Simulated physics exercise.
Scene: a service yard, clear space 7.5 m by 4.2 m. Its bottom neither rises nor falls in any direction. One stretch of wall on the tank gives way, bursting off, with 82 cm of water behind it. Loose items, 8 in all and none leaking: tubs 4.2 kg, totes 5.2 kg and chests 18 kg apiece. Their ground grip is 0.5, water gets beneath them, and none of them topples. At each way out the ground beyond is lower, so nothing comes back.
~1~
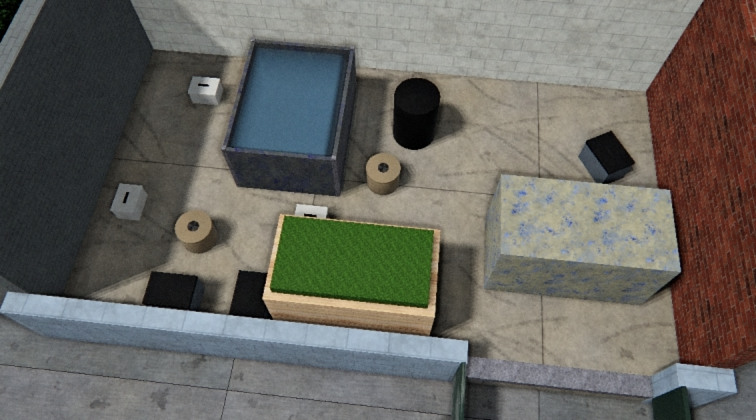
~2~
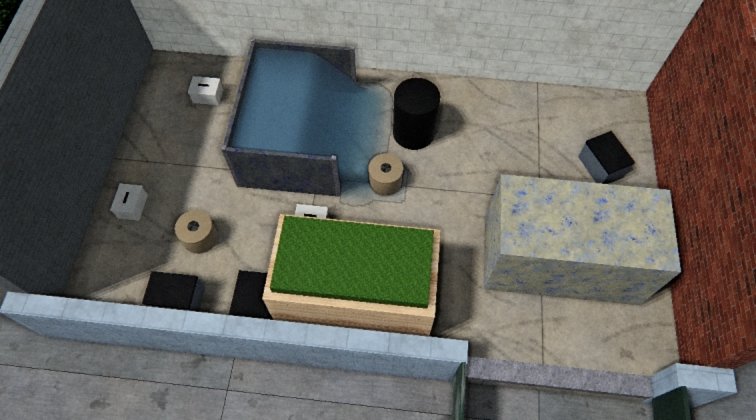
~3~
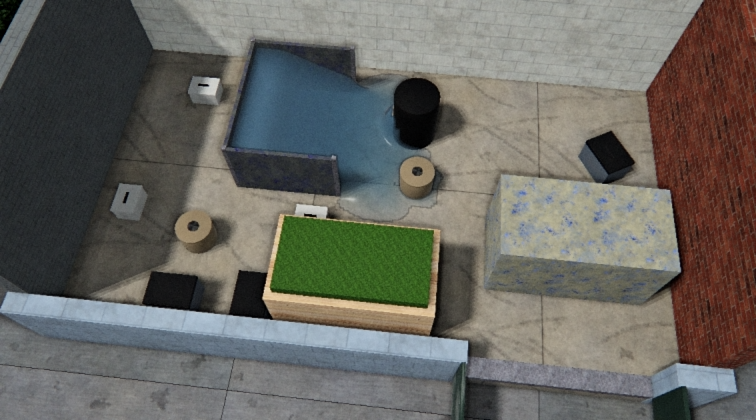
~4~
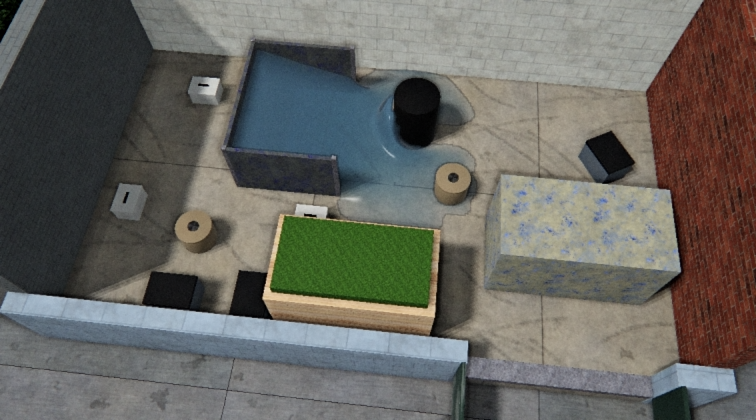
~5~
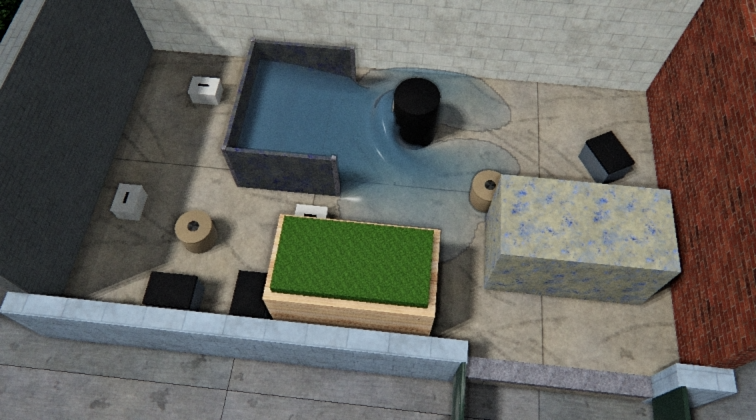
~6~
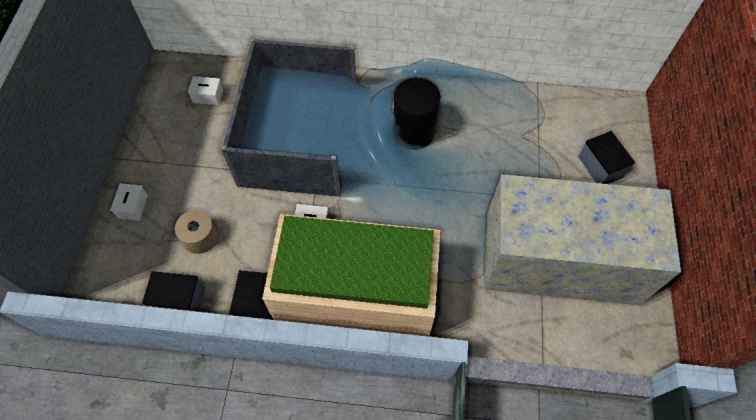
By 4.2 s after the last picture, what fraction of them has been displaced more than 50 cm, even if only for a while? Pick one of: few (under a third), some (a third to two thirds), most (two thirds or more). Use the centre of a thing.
Few.
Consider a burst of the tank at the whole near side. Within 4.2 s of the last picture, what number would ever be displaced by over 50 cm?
6.
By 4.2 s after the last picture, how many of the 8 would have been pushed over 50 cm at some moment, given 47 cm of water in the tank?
Count under that change: 1.
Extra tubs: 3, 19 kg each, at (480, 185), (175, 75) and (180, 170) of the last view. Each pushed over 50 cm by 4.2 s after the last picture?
Going through them in turn, I'd say beyond, not that far and not that far.
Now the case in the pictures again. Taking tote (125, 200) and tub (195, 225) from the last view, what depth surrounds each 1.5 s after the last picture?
I'd put it at 0 cm and 0 cm respectively.
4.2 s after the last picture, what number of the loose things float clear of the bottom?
2.
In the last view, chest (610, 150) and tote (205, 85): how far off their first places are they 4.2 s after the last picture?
In turn: 60 cm, 0 cm.
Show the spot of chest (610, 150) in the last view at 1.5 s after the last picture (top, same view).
Close to pixel (638, 135).
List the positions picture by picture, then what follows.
The first frame shows a tub at (383, 168), on the bottom; a tub at (193, 226) rests on the ground; 2.2 m2 under water; 0 of 8 have shifted.
The second frame shows a tub at (386, 168), on the bottom, 3 cm from its start; a tub at (193, 226), on the bottom; 3.2 m2 under water; 0 of 8 have shifted.
The third frame shows a tub at (417, 172) rests on the ground, 45 cm from its start; a tub at (193, 226) rests on the ground; 4.4 m2 under water; 1 of 8 have shifted.
The fourth frame shows a tub at (453, 178), on the bottom, 92 cm from its start; a tub at (193, 226) rests on the ground; 5.8 m2 under water; 1 of 8 have shifted.
The fifth frame shows a tub at (490, 185), on the bottom, 140 cm from its start; a tub at (193, 226), on the bottom; water covers 7.5 m2; 1 of 8 have shifted.
In the sixth frame, a tub is out of sight; a tub at (193, 226) rests on the ground; 9.3 m2 under water; 1 of 8 have shifted.
Then, 0.4 s after the last picture 1 of 8 are over 50 cm from their spots; 0 afloat.
Then, 1.5 s after the last picture 1 of 8 are over 50 cm from their spots; 2 afloat.
Then, 2.8 s after the last picture 1 of 8 are over 50 cm from their spots; 2 afloat.
Then, 4.2 s after the last picture 2 of 8 are over 50 cm from their spots, and 2 have been at some point; 2 afloat.
